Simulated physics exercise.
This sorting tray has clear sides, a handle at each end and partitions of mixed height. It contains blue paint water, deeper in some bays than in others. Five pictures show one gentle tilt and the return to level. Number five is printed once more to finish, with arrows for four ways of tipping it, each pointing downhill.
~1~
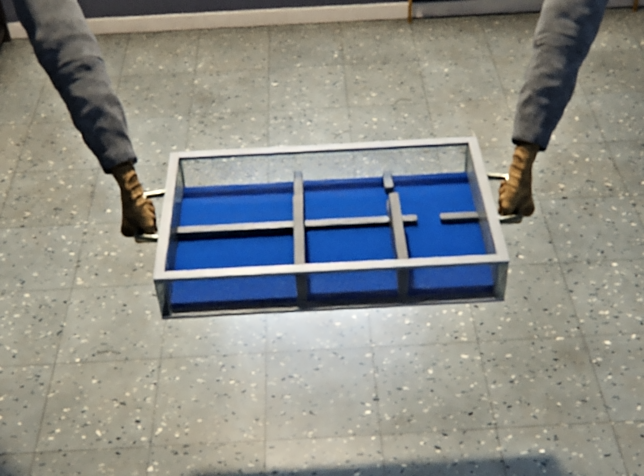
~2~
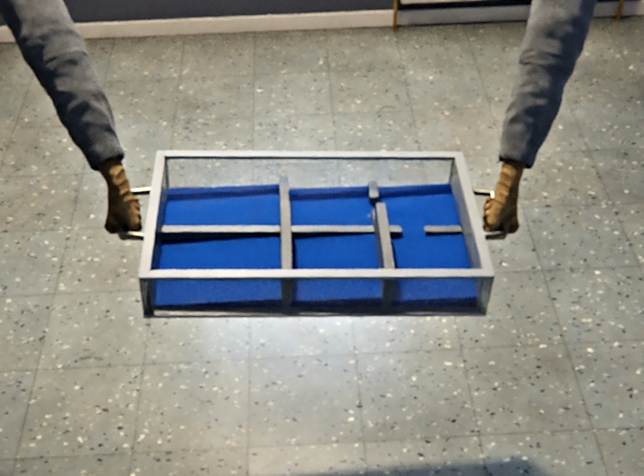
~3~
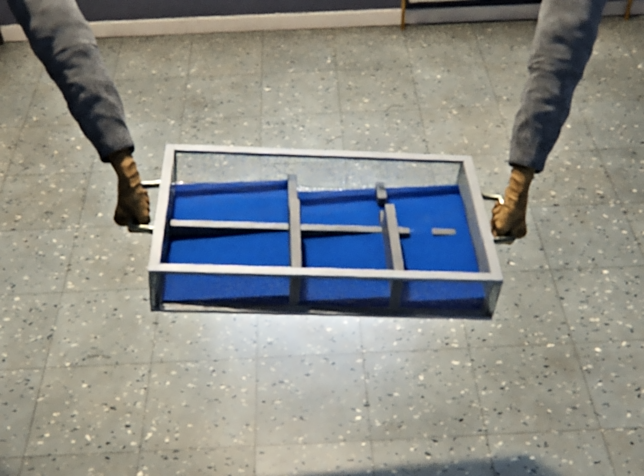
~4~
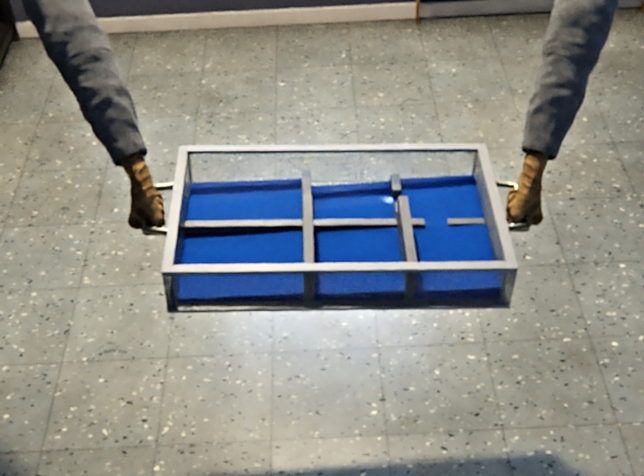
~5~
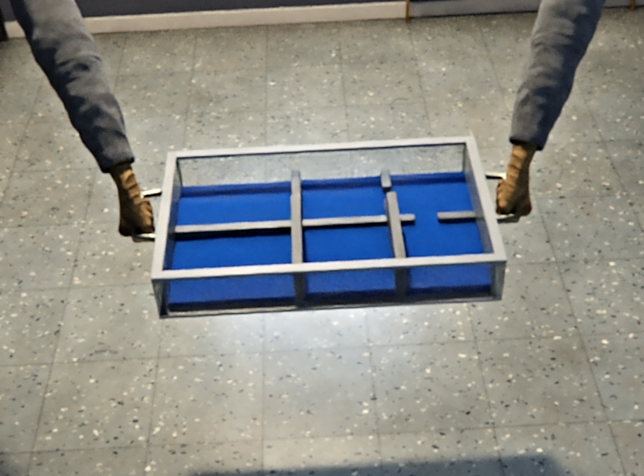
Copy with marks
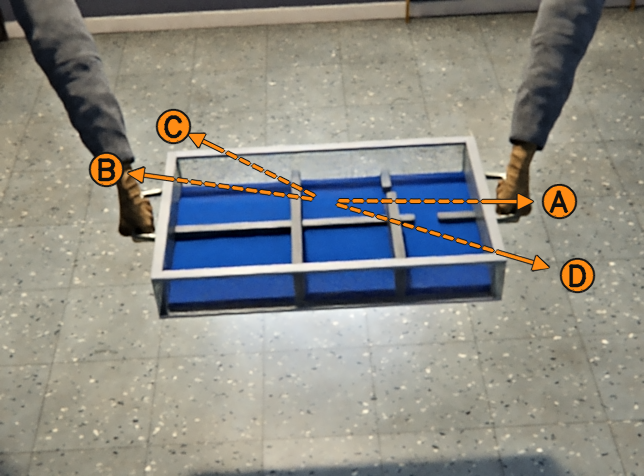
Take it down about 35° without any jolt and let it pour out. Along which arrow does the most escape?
C.
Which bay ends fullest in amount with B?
The back left bay.
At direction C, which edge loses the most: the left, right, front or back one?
The left rim.
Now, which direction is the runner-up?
It is B.
In orange, A ends at (527, 201); B ends at (133, 173); C ends at (193, 136); D ends at (543, 265).
With A, about 80 % stays in the tray, the largest part in the front right bay.
With B, about 41 % stays in the tray, the largest part in the back left bay.
With C, about 25 % stays in the tray, the largest part in the back left bay.
With D, about 66 % stays in the tray, the largest part in the front right bay.
